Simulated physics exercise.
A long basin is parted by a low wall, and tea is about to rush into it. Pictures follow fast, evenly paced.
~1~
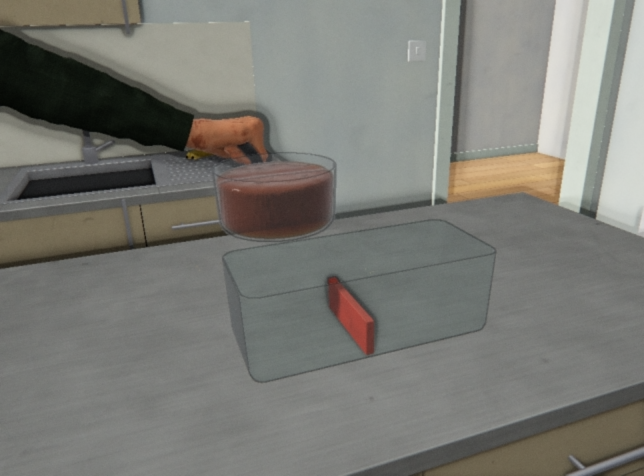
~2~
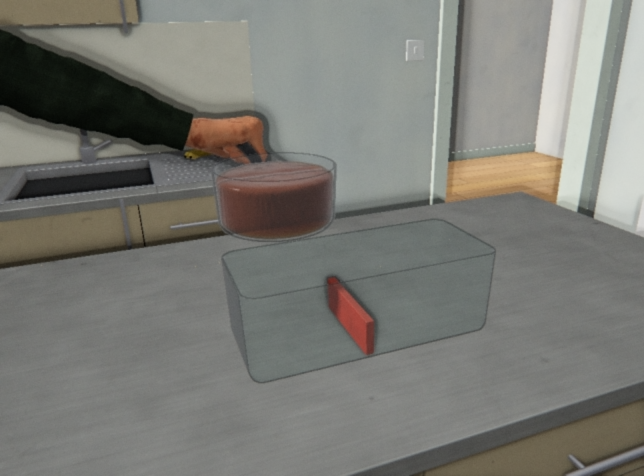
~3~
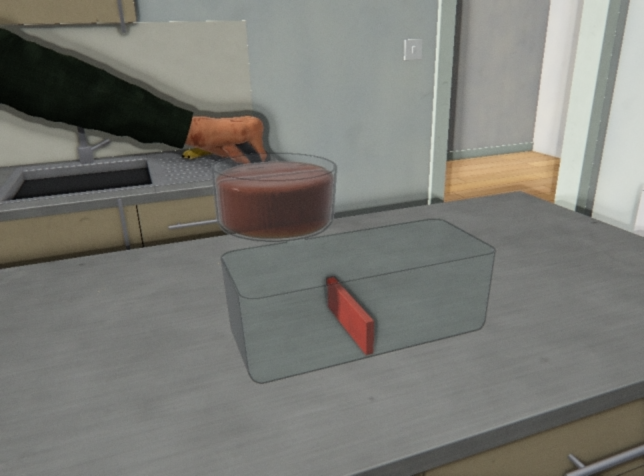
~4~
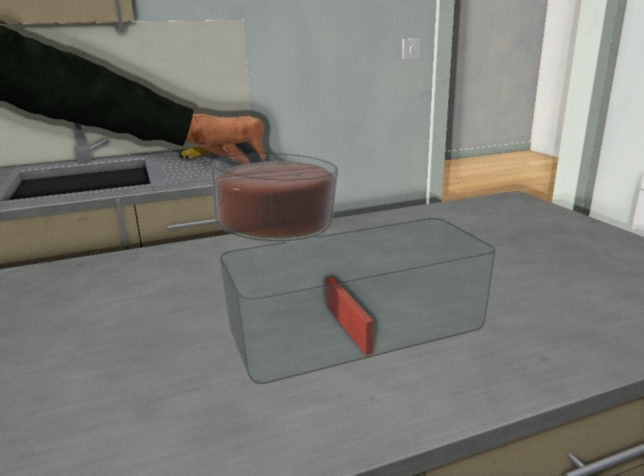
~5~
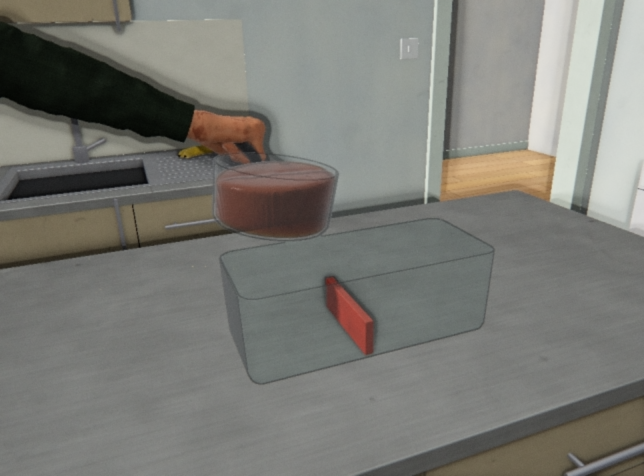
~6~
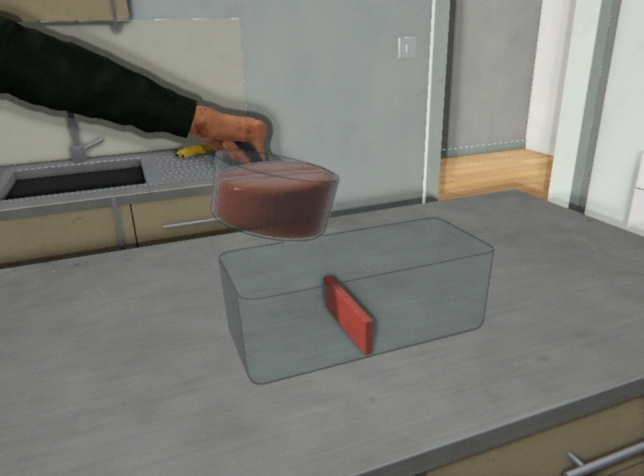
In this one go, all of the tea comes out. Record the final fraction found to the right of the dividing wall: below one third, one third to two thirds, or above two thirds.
The amount right of the wall is going to climb past two thirds.
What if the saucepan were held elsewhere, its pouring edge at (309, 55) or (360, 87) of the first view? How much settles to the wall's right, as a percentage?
80 and 95 in a hundred.
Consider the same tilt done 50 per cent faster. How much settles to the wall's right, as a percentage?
Roughly 80 %.
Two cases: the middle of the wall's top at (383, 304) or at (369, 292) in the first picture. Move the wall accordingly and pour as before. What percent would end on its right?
Roughly 40 per cent first and roughly 55 per cent second.
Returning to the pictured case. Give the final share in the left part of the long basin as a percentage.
Some 20 parts in a hundred.
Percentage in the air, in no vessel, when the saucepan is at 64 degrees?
25 in a hundred.
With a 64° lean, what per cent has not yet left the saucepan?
Close to 55 parts in a hundred remain.
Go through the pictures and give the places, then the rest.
Tilt 0°; pouring edge (331, 161); surface from (215, 181) to (328, 168); the long basin's rim runs from (231, 276) to (469, 235); the wall's top is at (350, 299), in the first picture.
Tilt 1°; pouring edge (331, 162); surface from (215, 181) to (328, 168), in the second picture.
Tilt 2°; pouring edge (332, 163); surface from (215, 180) to (328, 169), in the third picture.
Tilt 5°; pouring edge (332, 166); surface from (215, 180) to (329, 169), in the fourth picture.
Tilt 9°; pouring edge (333, 170); surface from (215, 179) to (329, 169), in the fifth picture.
Tilt 14°; pouring edge (334, 175); surface from (217, 180) to (331, 170), in the sixth picture.
A moment on, the saucepan is tipped part way and 54 per cent is still to pour, 1 is left of the wall and 19 right of it.
Next, the saucepan is tipped on its side and 14 per cent is still to pour, 7 is left of the wall and 74 right of it.
Then the saucepan is tipped on its side and 3 per cent is still to pour, 16 is left of the wall and 80 right of it.
Later the saucepan is tipped on its side and 1 per cent is still to pour, 19 is left of the wall and 79 right of it.
At rest 20 per cent lies left of the wall, 80 right of it and 0 outside.
